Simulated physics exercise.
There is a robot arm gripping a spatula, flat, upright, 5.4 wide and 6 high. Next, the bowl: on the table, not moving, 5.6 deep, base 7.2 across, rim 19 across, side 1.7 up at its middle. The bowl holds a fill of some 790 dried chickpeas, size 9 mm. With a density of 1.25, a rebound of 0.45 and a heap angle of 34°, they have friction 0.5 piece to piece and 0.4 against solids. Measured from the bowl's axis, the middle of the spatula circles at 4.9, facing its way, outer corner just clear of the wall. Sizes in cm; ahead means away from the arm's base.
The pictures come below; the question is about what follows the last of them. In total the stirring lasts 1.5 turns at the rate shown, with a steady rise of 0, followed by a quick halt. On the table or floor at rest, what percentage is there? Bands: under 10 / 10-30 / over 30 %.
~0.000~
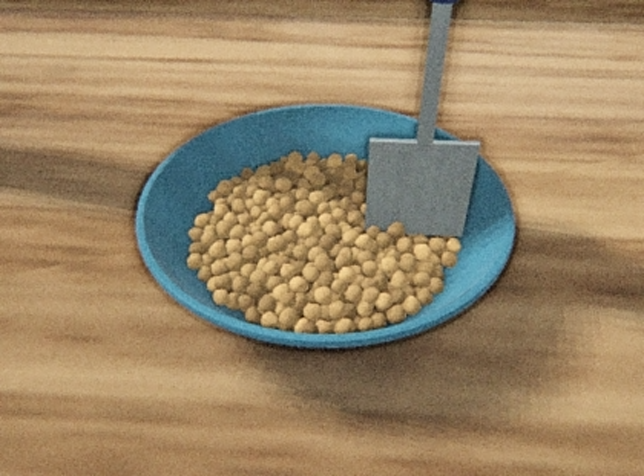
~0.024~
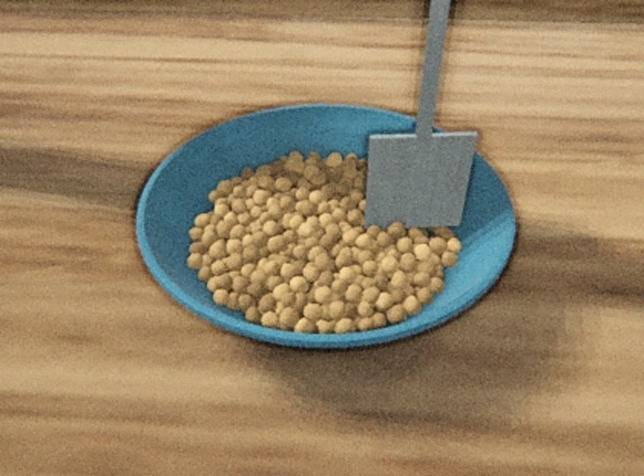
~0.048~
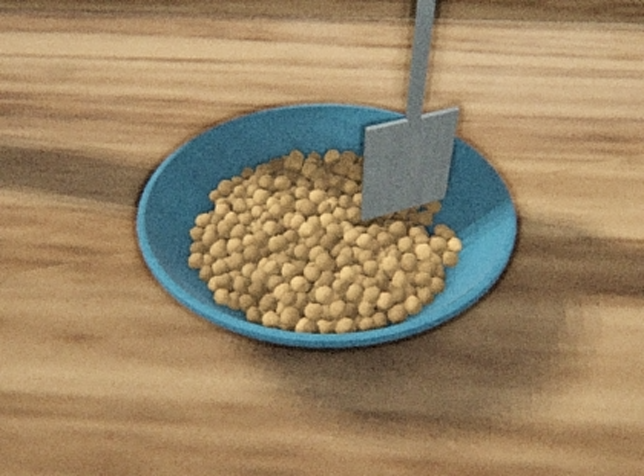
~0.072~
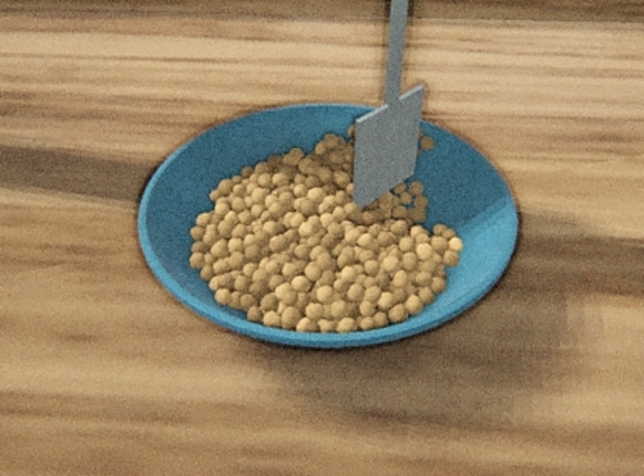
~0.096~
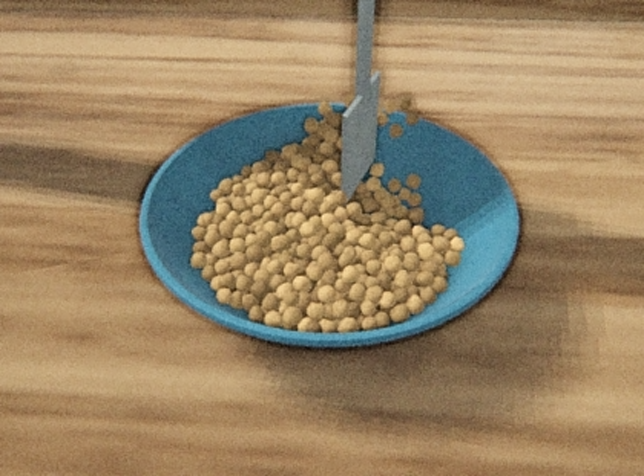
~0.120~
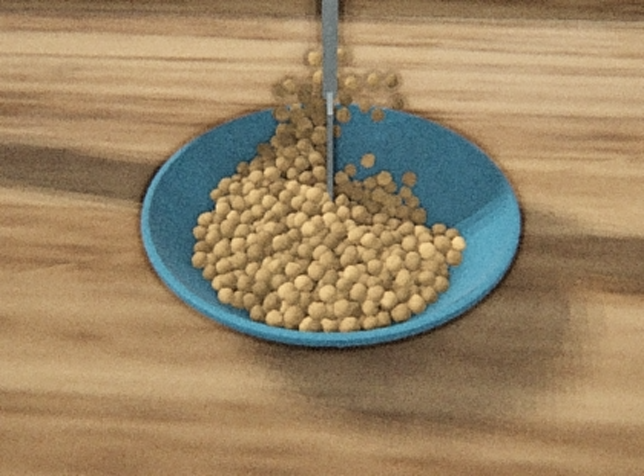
Over 30 %.
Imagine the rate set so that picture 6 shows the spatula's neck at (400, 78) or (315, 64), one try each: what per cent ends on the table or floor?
Some 20 and 40 %.
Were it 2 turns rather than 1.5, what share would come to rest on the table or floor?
I'd expect some 40 per cent.
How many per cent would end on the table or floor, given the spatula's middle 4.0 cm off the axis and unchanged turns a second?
Then about 55 per cent.
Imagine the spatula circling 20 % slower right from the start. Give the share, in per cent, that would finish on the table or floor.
35 %.
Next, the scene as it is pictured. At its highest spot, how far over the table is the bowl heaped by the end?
Roughly 4.5 centimetres.
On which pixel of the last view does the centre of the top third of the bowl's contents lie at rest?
The centre sits around (316, 252) in the last picture.
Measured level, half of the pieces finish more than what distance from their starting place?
Around 5 cm.
After 0.30 s, 265° round, highest piece 10 above the table; 646 in the bowl, 45 on the table or floor, 103 in flight or on the tool.
After 0.49 s, 76° round, highest piece 9 above the table; 520 in the bowl, 217 on the table or floor, 57 in flight or on the tool.
After 0.78 s, 180° round, highest piece 5 above the table; 482 in the bowl, 311 on the table or floor, 1 in flight or on the tool.
After 1.48 s, 180° round, highest piece 5 above the table; 482 in the bowl, 312 on the table or floor.
In the end, 482 in the bowl, 312 on the table or floor. That is 39 % on the table or floor.
